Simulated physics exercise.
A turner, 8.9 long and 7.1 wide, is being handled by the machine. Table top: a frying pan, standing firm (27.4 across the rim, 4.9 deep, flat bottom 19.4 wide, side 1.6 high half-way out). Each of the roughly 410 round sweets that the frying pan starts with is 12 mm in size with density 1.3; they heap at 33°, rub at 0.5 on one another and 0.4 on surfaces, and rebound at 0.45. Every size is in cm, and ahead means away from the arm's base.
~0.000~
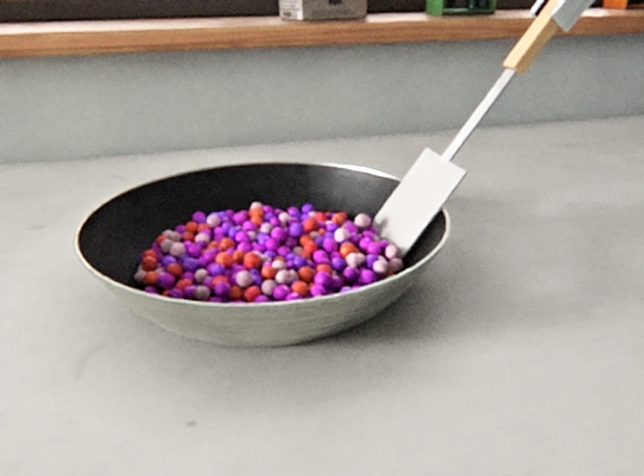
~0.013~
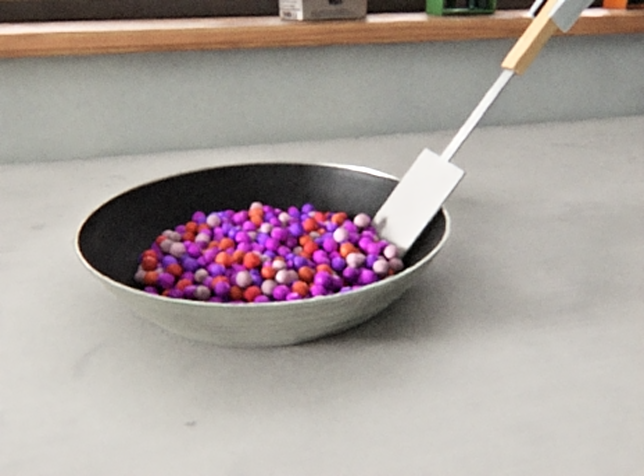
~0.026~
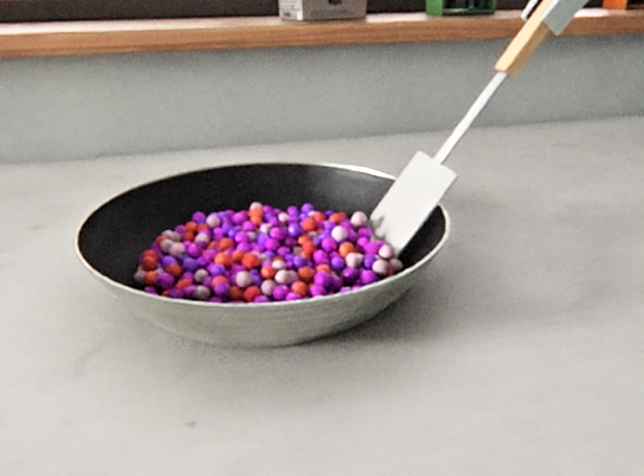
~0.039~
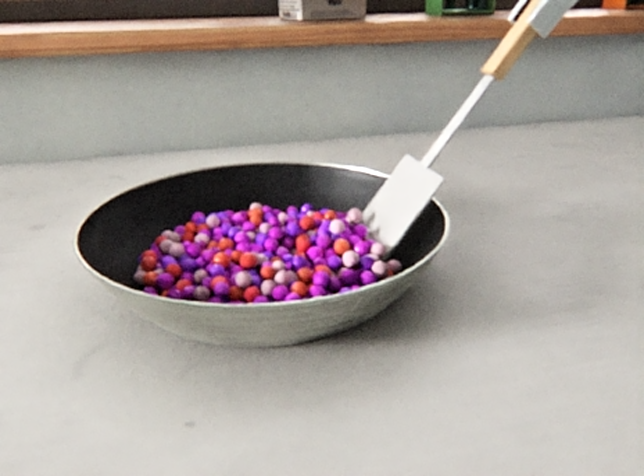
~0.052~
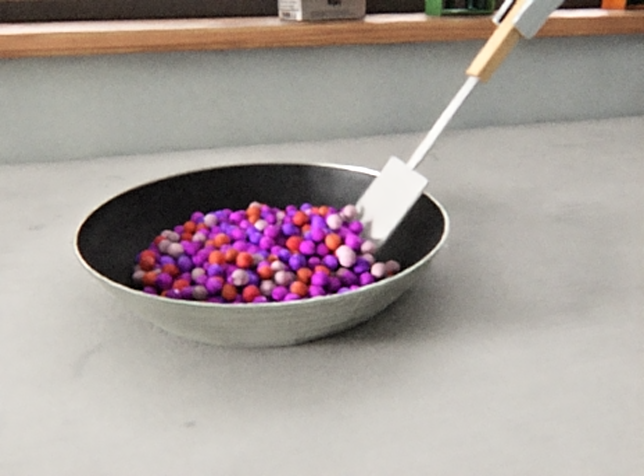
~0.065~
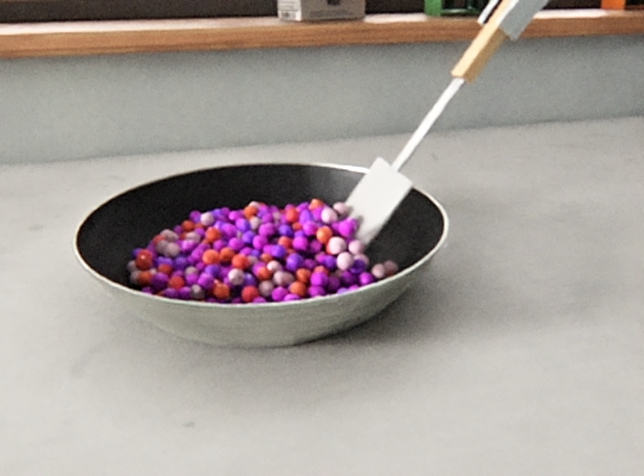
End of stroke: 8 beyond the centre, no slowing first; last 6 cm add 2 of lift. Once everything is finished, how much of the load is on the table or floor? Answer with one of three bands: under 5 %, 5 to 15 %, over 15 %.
5 to 15 %.
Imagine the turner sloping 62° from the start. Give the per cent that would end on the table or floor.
Somewhere around 10 per cent would end on the table or floor.
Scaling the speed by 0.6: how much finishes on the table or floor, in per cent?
0 %.
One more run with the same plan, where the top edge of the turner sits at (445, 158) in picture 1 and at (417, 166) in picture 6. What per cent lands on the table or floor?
0 per cent.
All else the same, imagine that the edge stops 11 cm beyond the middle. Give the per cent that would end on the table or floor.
Then around 30 per cent.
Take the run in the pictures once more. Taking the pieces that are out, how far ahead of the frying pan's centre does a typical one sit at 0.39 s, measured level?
That distance is around 18 cm.
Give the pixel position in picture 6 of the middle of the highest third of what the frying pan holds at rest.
Somewhere near (141, 257) in the last picture.
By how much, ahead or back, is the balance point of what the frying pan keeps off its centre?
The balance point lies close to 4.0 cm ahead.
After 0.11 s, sloping 53°, highest piece 8 above the table; 411 in the frying pan.
After 0.16 s, sloping 53°, highest piece 10 above the table; 411 in the frying pan.
After 0.39 s, sloping 53°, highest piece 6 above the table; 373 in the frying pan, 33 on the table or floor, 5 on the blade or in flight.
After 1.44 s, sloping 53°, highest piece 5 above the table; 373 in the frying pan, 38 on the table or floor.
At rest, 373 in the frying pan, 38 on the table or floor. That is 9 % on the table or floor.
